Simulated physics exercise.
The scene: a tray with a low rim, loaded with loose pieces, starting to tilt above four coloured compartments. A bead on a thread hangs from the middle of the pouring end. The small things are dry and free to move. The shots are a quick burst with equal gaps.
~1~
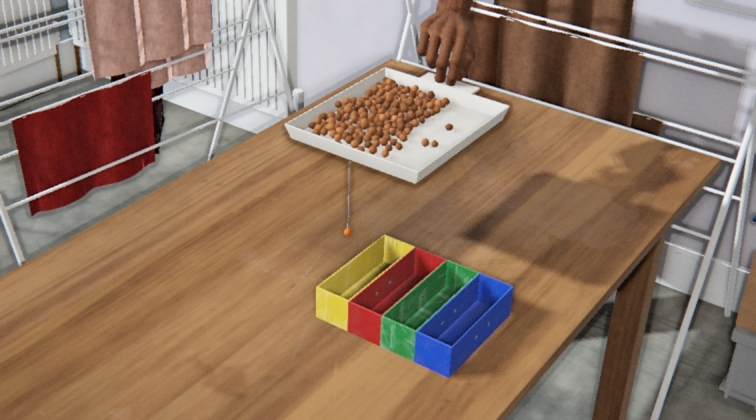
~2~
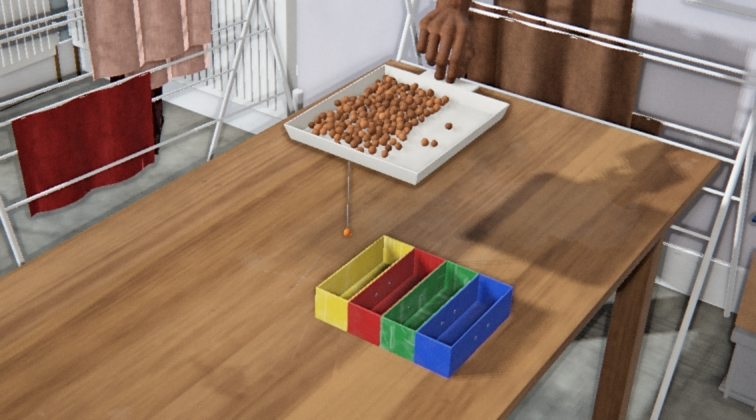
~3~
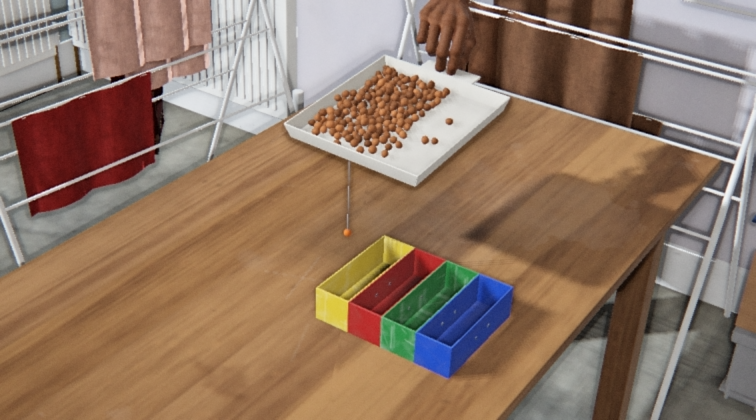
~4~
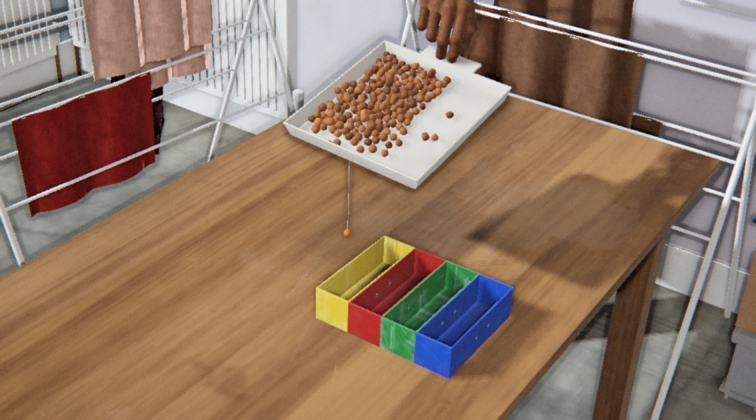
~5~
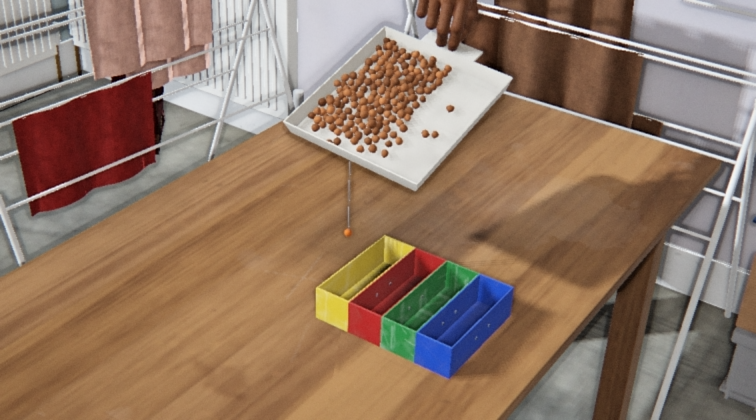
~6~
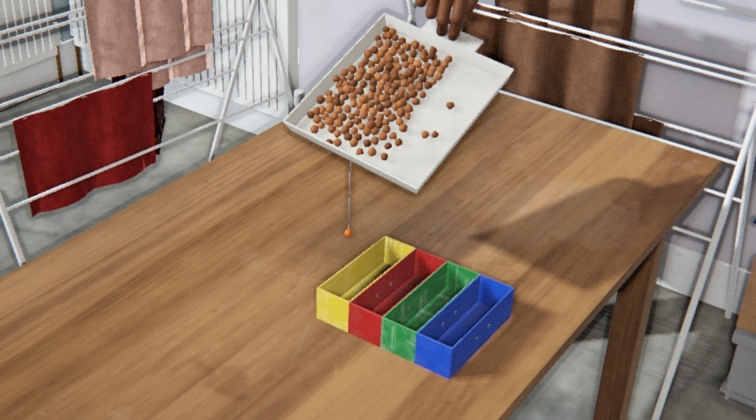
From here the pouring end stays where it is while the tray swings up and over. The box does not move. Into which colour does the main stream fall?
The red one ends fullest.
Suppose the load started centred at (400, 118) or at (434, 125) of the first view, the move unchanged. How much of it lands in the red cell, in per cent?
Near 50 % and 50 %.
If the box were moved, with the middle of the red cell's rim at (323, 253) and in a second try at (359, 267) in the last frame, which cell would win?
In turn: The blue cell; green.
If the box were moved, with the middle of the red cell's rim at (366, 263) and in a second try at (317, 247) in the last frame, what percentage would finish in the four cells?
Roughly 100 per cent, and 60 per cent.
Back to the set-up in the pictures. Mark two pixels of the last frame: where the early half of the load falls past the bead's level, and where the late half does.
Around (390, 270) and then (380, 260).
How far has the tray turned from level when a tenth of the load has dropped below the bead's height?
Near 75 degrees.
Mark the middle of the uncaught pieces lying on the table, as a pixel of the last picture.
Near (299, 306).
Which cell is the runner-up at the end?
In second place: The yellow one.
Soon, tray tipped steeply; most on the tray; a stray few in the red cell; a small part falling or outside the box.
A while on, tray tipped past a quarter turn; a small part on the tray; about a third in the red cell; about a quarter in the yellow cell; a small part in the green cell; about a quarter falling or outside the box.
Towards the end, tray tipped past a quarter turn; about half in the red cell; about a third in the yellow cell; a small part in the green cell; a stray few in the blue cell; a small part falling or outside the box.
Finally, tray tipped past a quarter turn; about half in the red cell; about a third in the yellow cell; a small part in the green cell; a stray few in the blue cell; a small part outside the box.
